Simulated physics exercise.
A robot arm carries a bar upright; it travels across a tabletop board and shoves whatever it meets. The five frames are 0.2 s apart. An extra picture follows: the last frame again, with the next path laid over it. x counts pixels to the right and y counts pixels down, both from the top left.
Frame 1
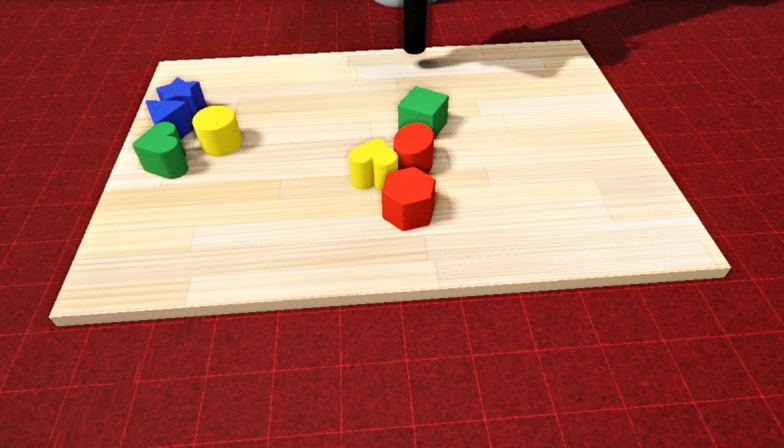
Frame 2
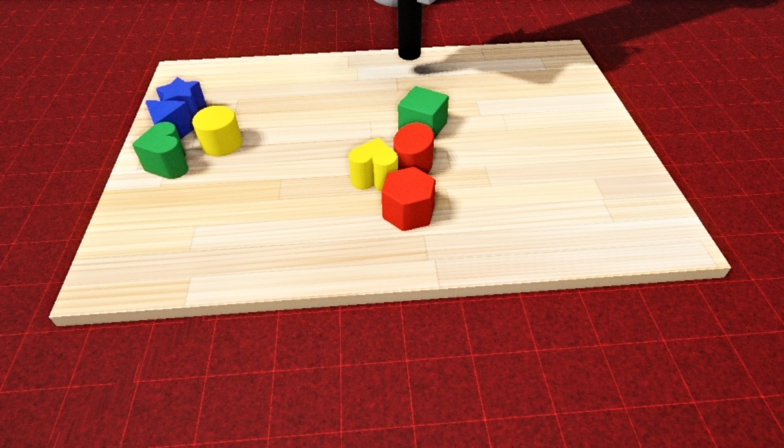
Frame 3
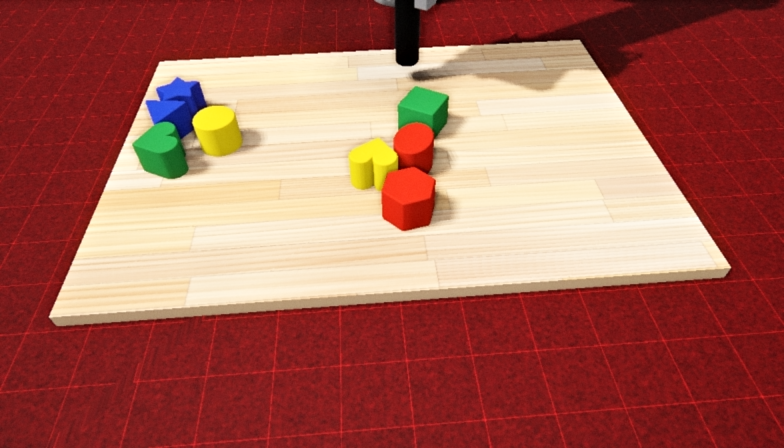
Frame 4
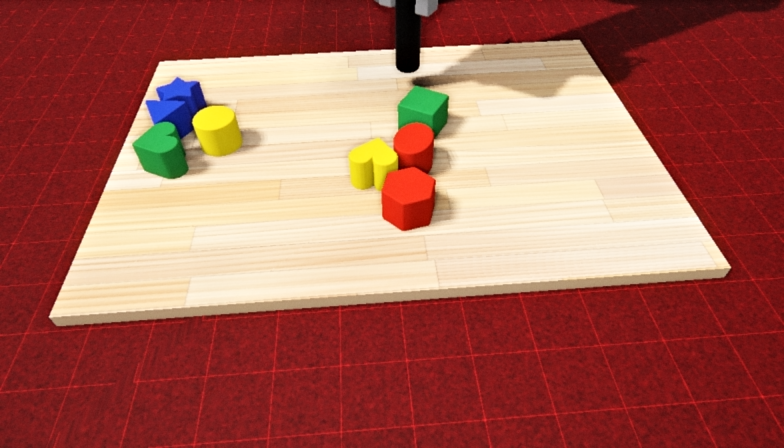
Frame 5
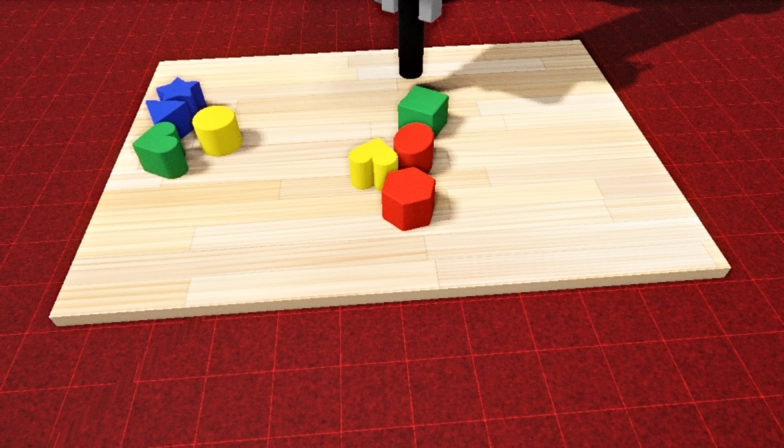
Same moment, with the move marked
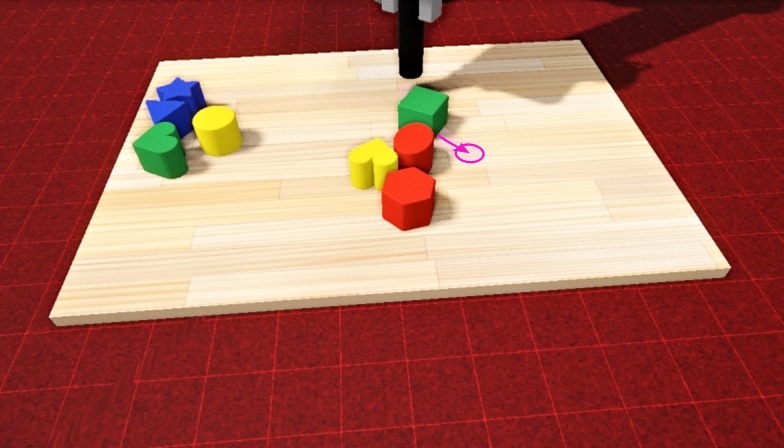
To begin with, a black bar hangs at the far edge of a wooden board holding blue, green, yellow and red blocks in two clusters. The bar shifts slightly left, then edges nearer the green square block, touching nothing, while every block stays still.
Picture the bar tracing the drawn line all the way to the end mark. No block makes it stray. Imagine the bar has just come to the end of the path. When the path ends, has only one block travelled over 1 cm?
No, I don't think so.
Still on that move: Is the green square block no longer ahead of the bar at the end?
I expect not.
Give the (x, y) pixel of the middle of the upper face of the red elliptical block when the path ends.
The middle of its upper face will lie at (426, 159).
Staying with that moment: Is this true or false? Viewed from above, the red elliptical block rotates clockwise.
That statement is accurate.
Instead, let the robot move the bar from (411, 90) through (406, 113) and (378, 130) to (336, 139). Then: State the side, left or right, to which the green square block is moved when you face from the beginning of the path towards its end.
Left side.
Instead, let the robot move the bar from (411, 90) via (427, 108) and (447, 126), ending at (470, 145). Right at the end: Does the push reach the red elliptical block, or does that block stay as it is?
It gets displaced.
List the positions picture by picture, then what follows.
Bar's lower end (415, 50); red hexagonal block (409, 184); red elliptical block (414, 137); green square block (424, 99), in the first frame.
Bar (410, 56); blocks still, in the second frame.
Bar (407, 62); blocks still, in the third frame.
Bar (408, 68); blocks still, in the fourth frame.
Bar (411, 74); red hexagonal block (409, 184); red elliptical block (414, 137); green square block (424, 99), in the fifth frame.
Drawn move, from (411, 90) via (417, 112) and (437, 134), ending at (470, 153).
What follows on the original path. One third of the way, bar (417, 96); green square block (429, 108).
Two thirds of the way, bar (438, 118); red elliptical block (422, 153), turned 50° clockwise; green square block (456, 130), turned 15° anticlockwise.
At the end, bar (472, 136); red hexagonal block (405, 186); red elliptical block (426, 159), turned 85° clockwise; green square block (484, 153).
